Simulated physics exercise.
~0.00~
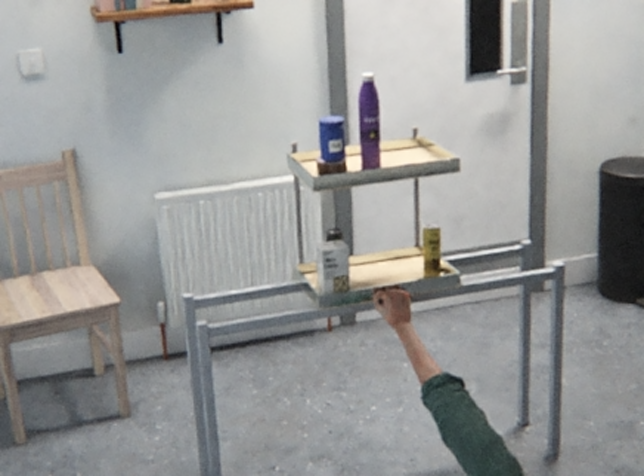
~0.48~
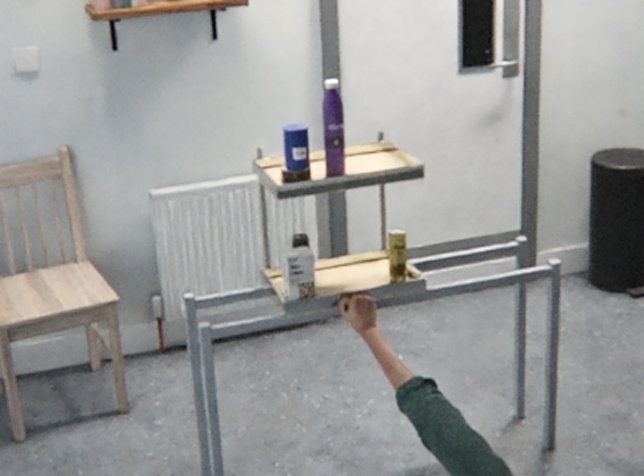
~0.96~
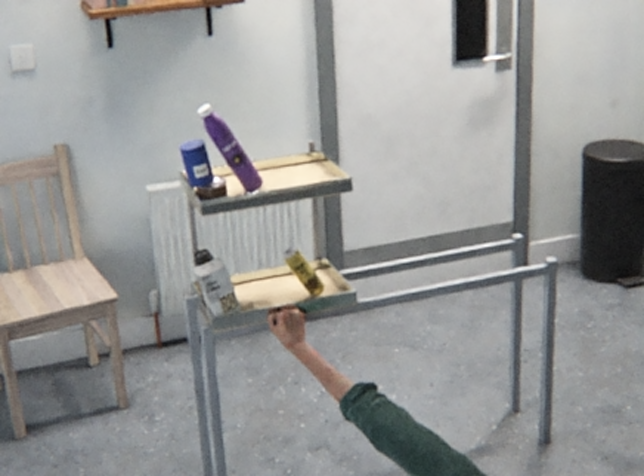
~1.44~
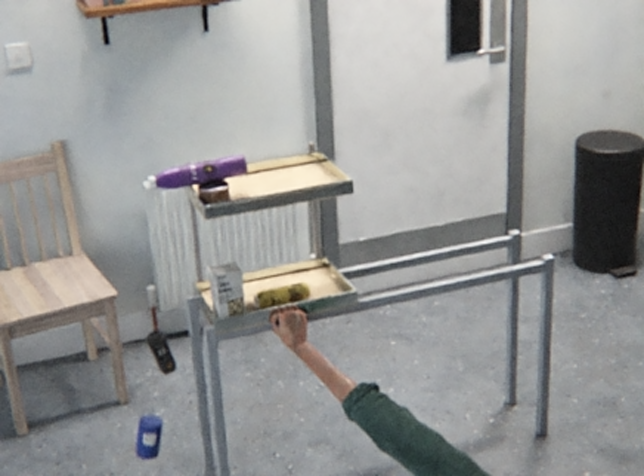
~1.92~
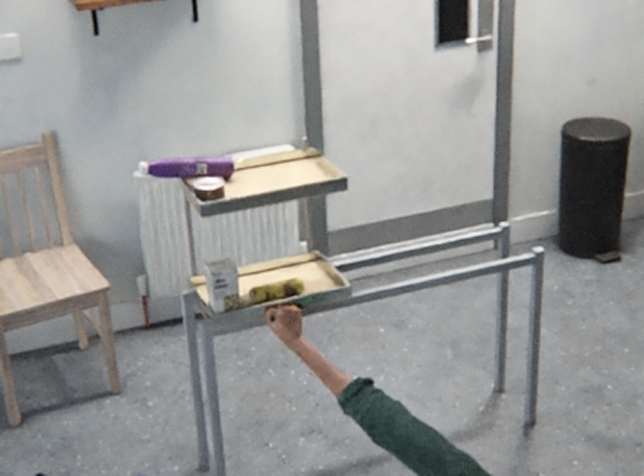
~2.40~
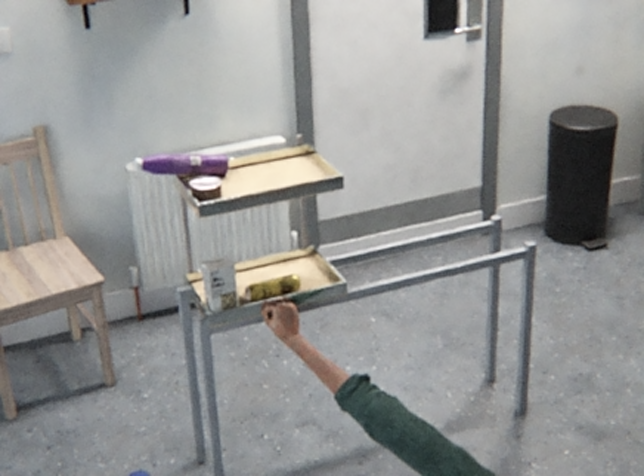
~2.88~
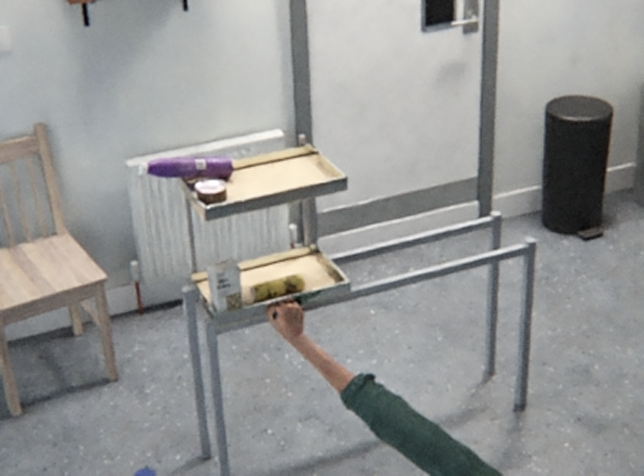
In a room with a radiator and a wooden chair, a hand slides a two-tier tray of containers leftward along metal rails until it halts; the items tip, a blue jar and a black can drop off the left side, and a purple bottle and yellow can lie toppled on it.
